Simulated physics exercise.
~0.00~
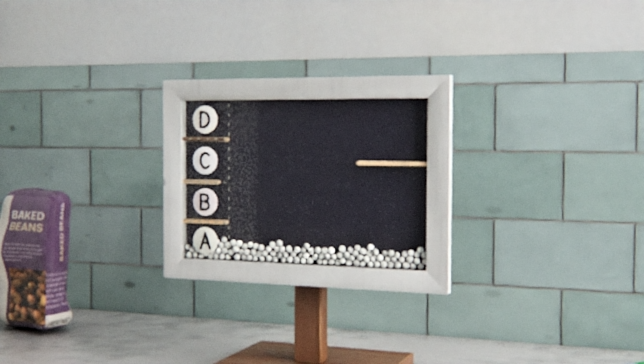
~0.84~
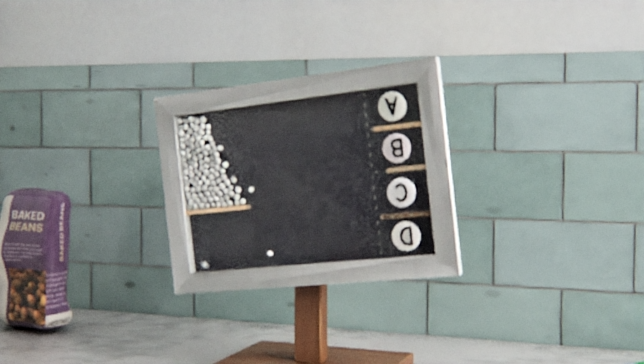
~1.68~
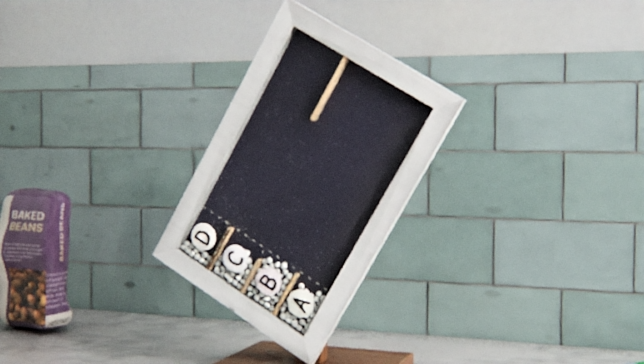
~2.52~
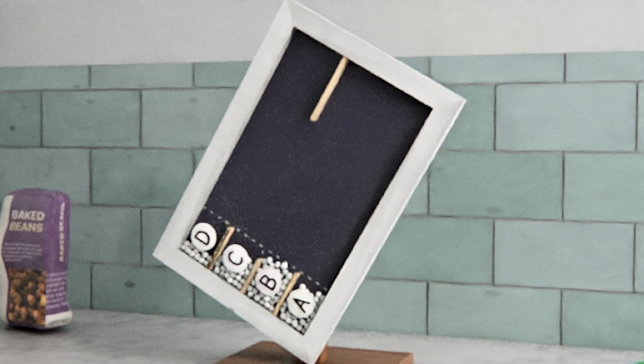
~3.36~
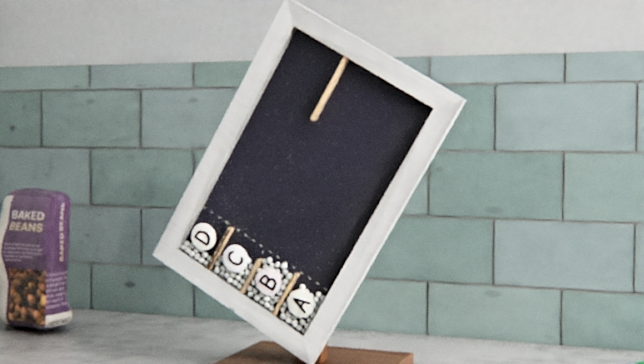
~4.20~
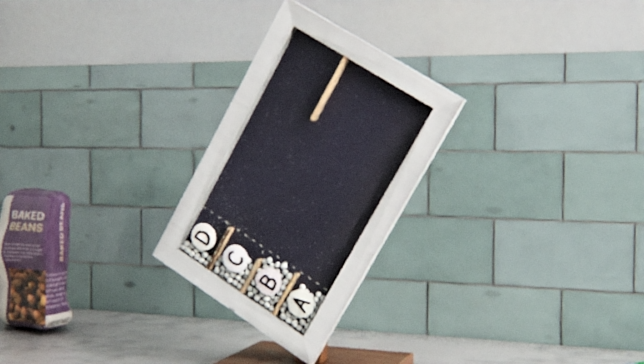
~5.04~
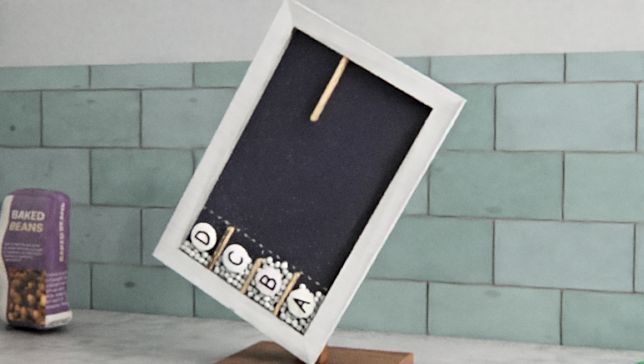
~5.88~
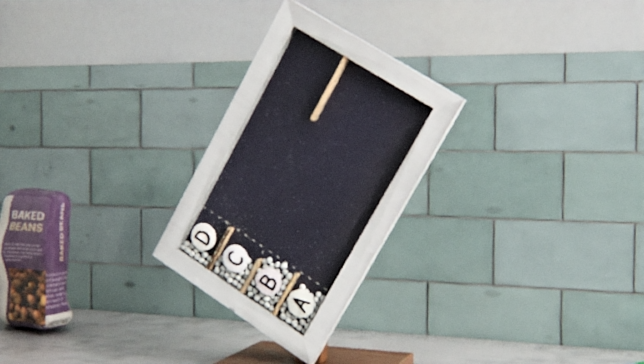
The clip opens on a white-framed case with a dark interior, mounted on a wooden stand beside a bag of baked beans, with white beads spread along its bottom edge and four lettered pockets down the left side. The case rotates clockwise until it is nearly upside down, carrying the letters to the right. Most of the beads heap on a thin wooden strip at the upper left, while a few lie below. It keeps turning until the pockets sit along the lower edge, and the beads settle into them. The case stays tilted and still, with D holding the fewest beads.
